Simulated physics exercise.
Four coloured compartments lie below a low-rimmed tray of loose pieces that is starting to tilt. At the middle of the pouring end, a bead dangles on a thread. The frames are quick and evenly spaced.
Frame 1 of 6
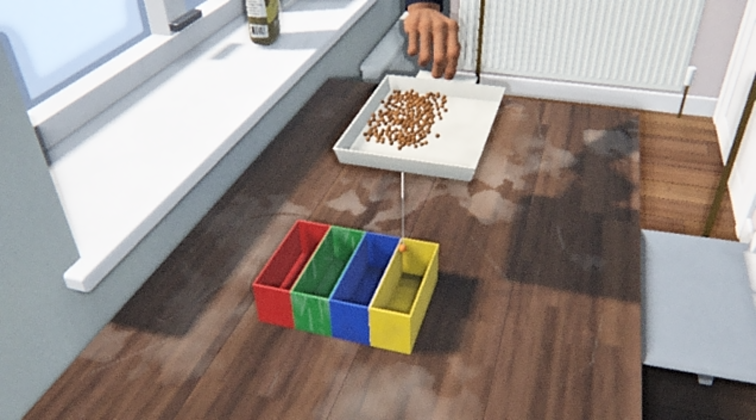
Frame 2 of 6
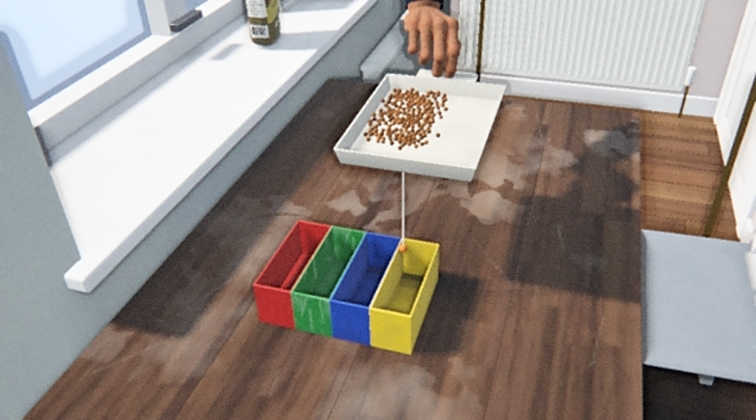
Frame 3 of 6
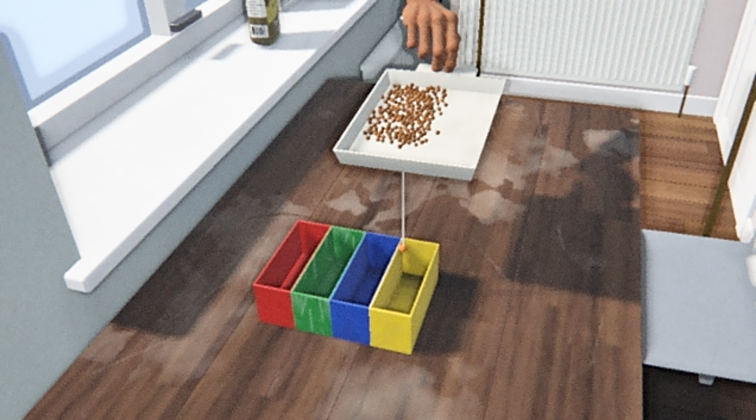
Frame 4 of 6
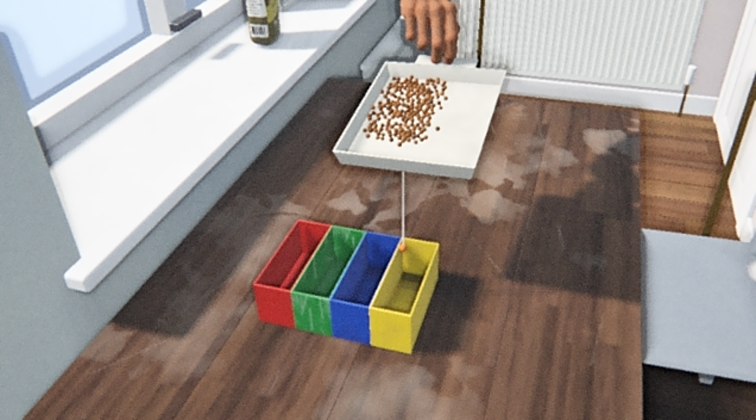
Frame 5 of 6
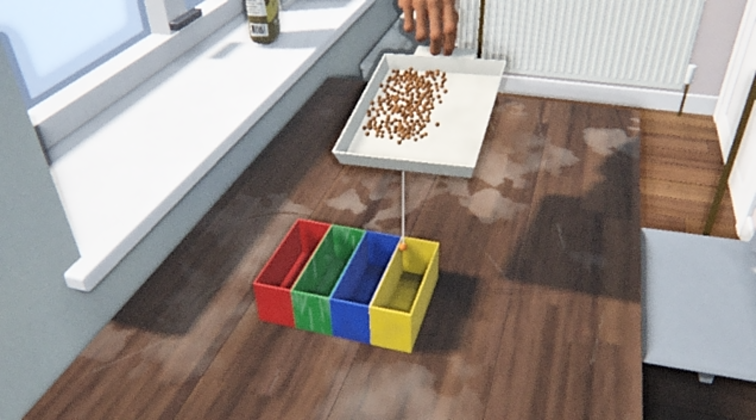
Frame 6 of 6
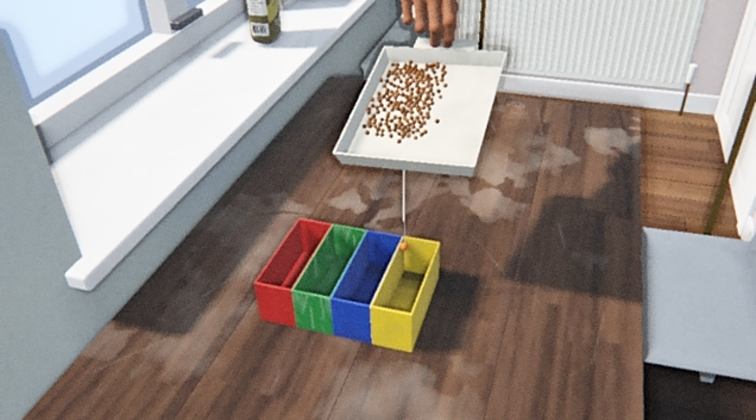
At the start, a hand is at the far edge of a white tray of small brown balls, beyond red, green, blue and yellow compartments on a wooden table. The tray's far side then rises slightly, tilting it gently toward the compartments, while the balls stay clustered and the compartments remain still.
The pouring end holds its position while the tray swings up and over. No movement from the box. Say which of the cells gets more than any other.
That would be the green cell.
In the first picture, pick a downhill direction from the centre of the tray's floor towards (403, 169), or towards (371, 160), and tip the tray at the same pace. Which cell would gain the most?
First try: The cell in blue; second try: The green cell.
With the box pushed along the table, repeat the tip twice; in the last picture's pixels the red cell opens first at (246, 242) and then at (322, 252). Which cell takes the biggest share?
Position one: That yellow cell. Position two: The cell in green.
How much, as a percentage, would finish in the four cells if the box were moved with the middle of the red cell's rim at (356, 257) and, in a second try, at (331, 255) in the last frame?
70 %, 100 %.
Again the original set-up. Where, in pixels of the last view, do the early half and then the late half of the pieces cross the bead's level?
(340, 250) for the early half, (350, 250) for the late half.
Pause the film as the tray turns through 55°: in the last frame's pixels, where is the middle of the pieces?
(369, 150).
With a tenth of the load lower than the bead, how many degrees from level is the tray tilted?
I'd say close to 90 degrees.
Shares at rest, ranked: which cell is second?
Place 2: Blue.
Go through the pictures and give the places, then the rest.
In the first frame, corners of the pouring end at (340, 147) and (471, 165), level; middle of the load at (408, 116), cereal balls; bead on its thread at (403, 248); red cell at (274, 303); green cell at (311, 311); blue cell at (350, 319); yellow cell at (390, 327).
In the second frame, corners of the pouring end at (340, 147) and (471, 165), level; middle of the load at (408, 115).
In the third frame, corners of the pouring end at (339, 148) and (471, 165), tipped barely, lowest at the left corner; middle of the load at (408, 112).
In the fourth frame, corners of the pouring end at (339, 149) and (471, 164), tipped a little, lowest at the left corner; middle of the load at (407, 106).
In the fifth frame, corners of the pouring end at (338, 149) and (470, 163), tipped a little, lowest at the left corner; middle of the load at (407, 101).
In the sixth frame, corners of the pouring end at (339, 150) and (470, 163), tipped a little, lowest at the left corner; middle of the load at (407, 97); red cell at (275, 301); green cell at (313, 309); blue cell at (351, 317); yellow cell at (391, 326).
Soon after the last picture, tray tipped steeply; all on the tray.
A little later, tray tipped right over; about two thirds on the tray; a small part in the green cell; a stray few in the blue cell; about a quarter falling or outside the box.
Later still, tray tipped past a quarter turn; about two thirds in the green cell; about a third in the blue cell; a stray few in the yellow cell; a stray few in the red cell; a stray few falling or outside the box.
At rest, tray tipped past a quarter turn; about two thirds in the green cell; about a third in the blue cell; a stray few in the yellow cell; a stray few in the red cell; a stray few outside the box.
